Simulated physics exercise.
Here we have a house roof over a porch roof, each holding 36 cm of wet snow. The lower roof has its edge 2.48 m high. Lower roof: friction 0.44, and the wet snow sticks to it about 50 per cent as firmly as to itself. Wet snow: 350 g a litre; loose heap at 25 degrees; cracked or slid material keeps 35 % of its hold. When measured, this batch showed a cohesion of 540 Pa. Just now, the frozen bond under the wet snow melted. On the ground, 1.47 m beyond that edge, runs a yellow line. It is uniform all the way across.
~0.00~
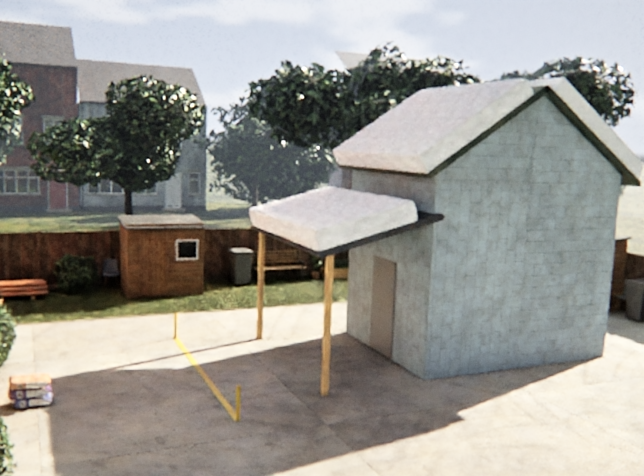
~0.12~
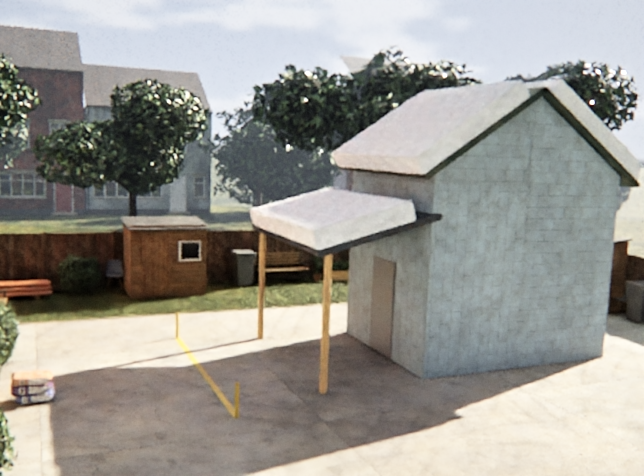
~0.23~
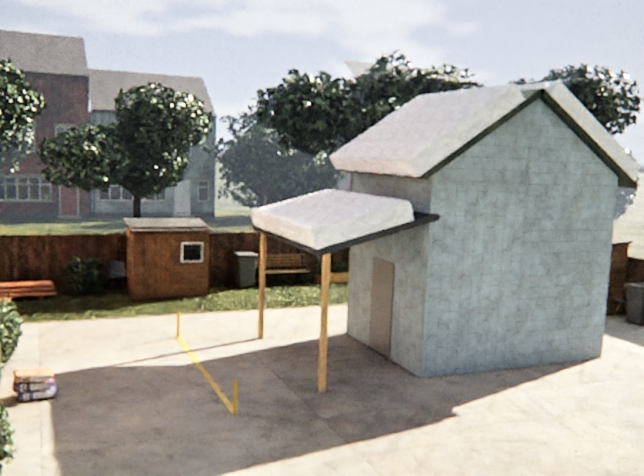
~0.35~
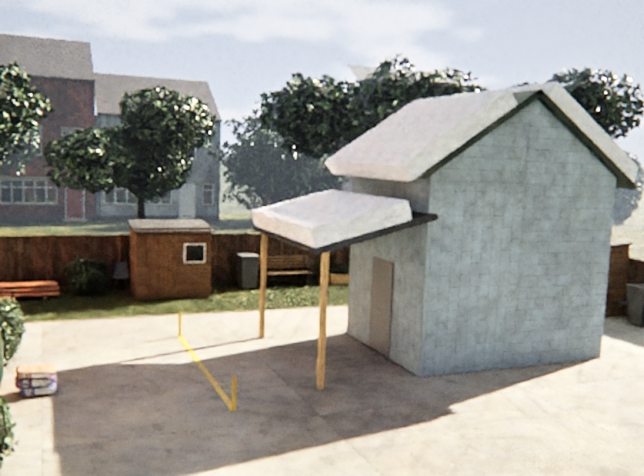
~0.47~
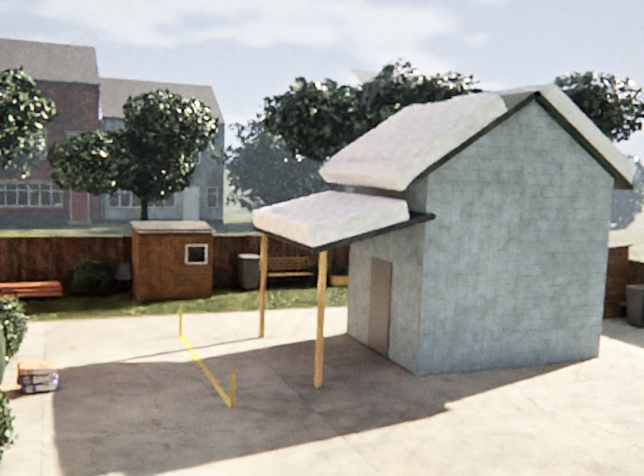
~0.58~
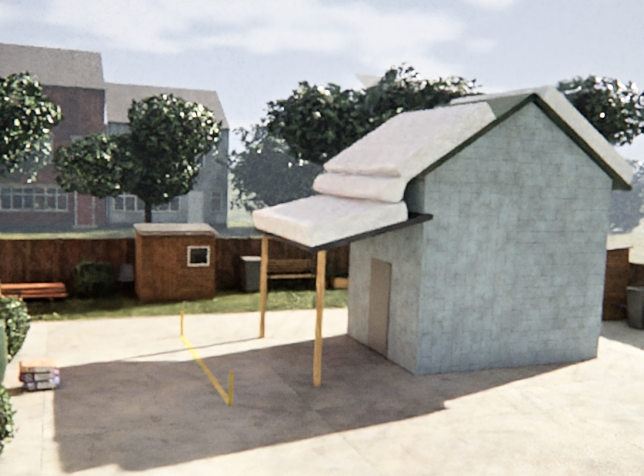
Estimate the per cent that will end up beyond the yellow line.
Roughly 24 per cent will end up beyond it.
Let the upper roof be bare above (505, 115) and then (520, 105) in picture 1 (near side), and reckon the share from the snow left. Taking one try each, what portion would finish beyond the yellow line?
First try roughly 8 %, second roughly 16 %.
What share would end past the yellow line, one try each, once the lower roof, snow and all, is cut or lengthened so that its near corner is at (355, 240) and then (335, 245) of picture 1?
I'd expect around 35 percent the first time and around 30 percent the second.
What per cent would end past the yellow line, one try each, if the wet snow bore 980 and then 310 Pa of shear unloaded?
Roughly 10 % followed by roughly 35 %.
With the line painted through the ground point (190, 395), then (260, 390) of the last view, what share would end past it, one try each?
First try 14 per cent, second try 35 per cent.
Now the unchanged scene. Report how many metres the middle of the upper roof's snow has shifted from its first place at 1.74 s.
Roughly 3.4 m.
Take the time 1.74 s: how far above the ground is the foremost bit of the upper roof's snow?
Somewhere around 1.0 metres, I'd say.
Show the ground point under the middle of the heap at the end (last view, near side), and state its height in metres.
You'd find it near (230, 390), piled some 0.4 m high.
After 1.12 s, none is below the lower edge and 0 % is past the line.
After 1.74 s, 18 % is below the lower edge and 0 % is past the line.
After 2.37 s, 49 % is below the lower edge and 18 % is past the line.
After 3.00 s, 55 % is below the lower edge and 24 % is past the line.
After 3.90 s, at the end, 55 % is below the lower edge and 24 % is past the line.
